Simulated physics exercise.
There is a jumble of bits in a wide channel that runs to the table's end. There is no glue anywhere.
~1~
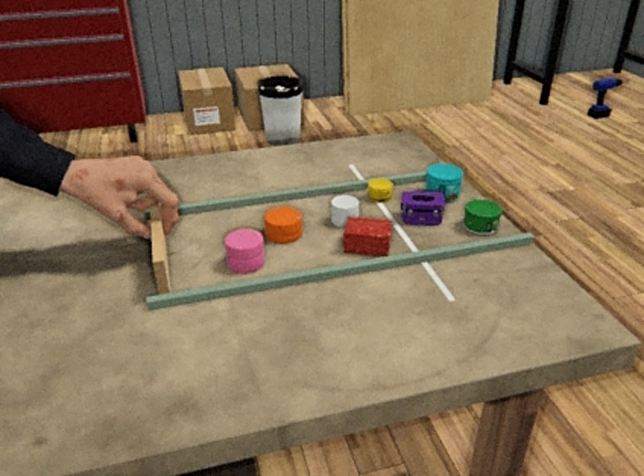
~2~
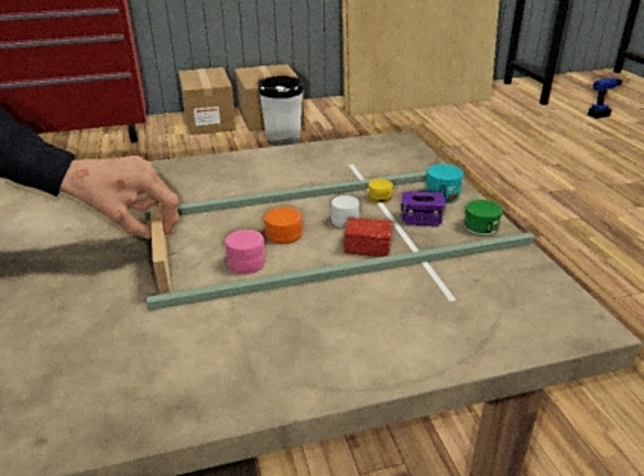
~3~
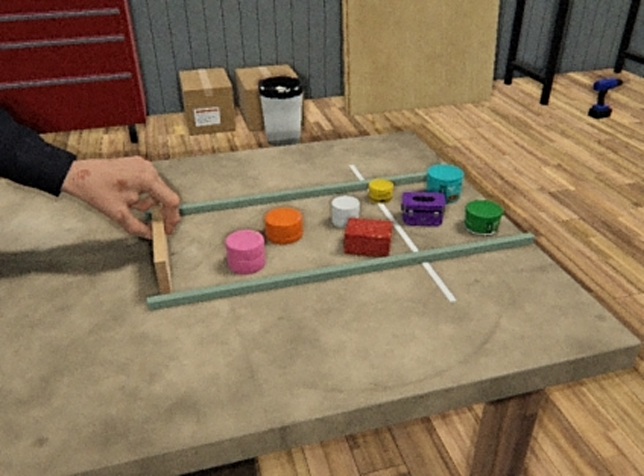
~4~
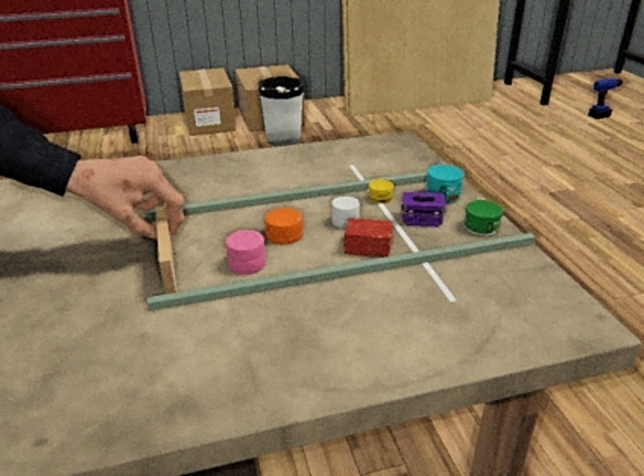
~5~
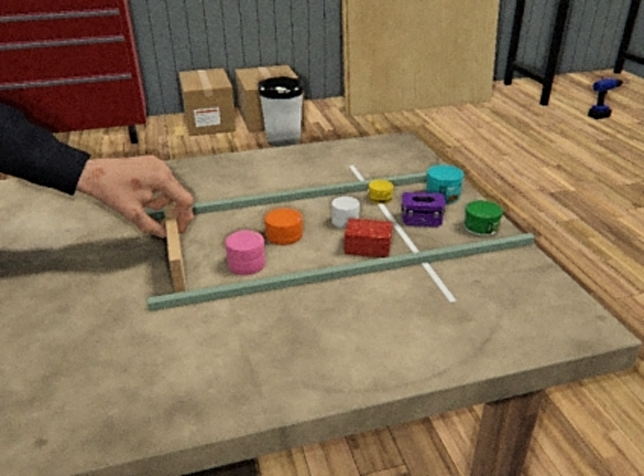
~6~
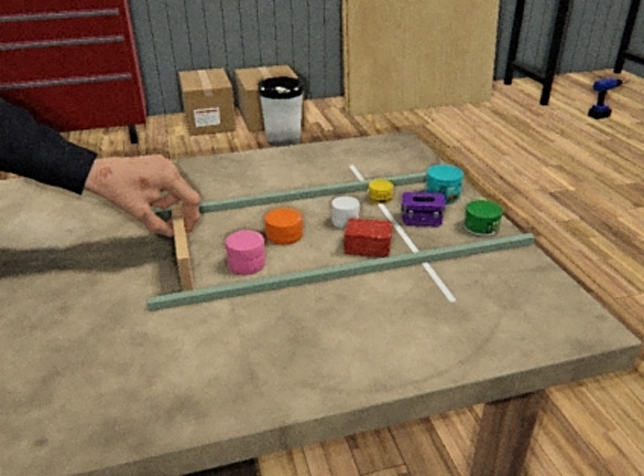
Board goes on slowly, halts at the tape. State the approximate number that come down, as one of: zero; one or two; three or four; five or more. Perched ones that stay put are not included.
Approximate number down: Zero.
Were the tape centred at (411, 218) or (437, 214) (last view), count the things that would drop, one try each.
The floor gets 0 the first time and 1 the second.
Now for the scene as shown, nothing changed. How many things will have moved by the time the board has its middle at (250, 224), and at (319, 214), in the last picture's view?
The first number is 1, the next one 4.
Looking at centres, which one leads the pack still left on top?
Nearest at the end: The green tin.
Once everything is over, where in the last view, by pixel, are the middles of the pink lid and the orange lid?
Close to (422, 224); the other close to (409, 209).
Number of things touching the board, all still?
Number: 3.
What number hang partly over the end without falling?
I count 0 overhanging.
Early on, none off yet; green tin at rest near (483, 218); turquoise tub at rest near (444, 185); purple case at rest near (423, 209).
Finally, the number that fall off is zero.
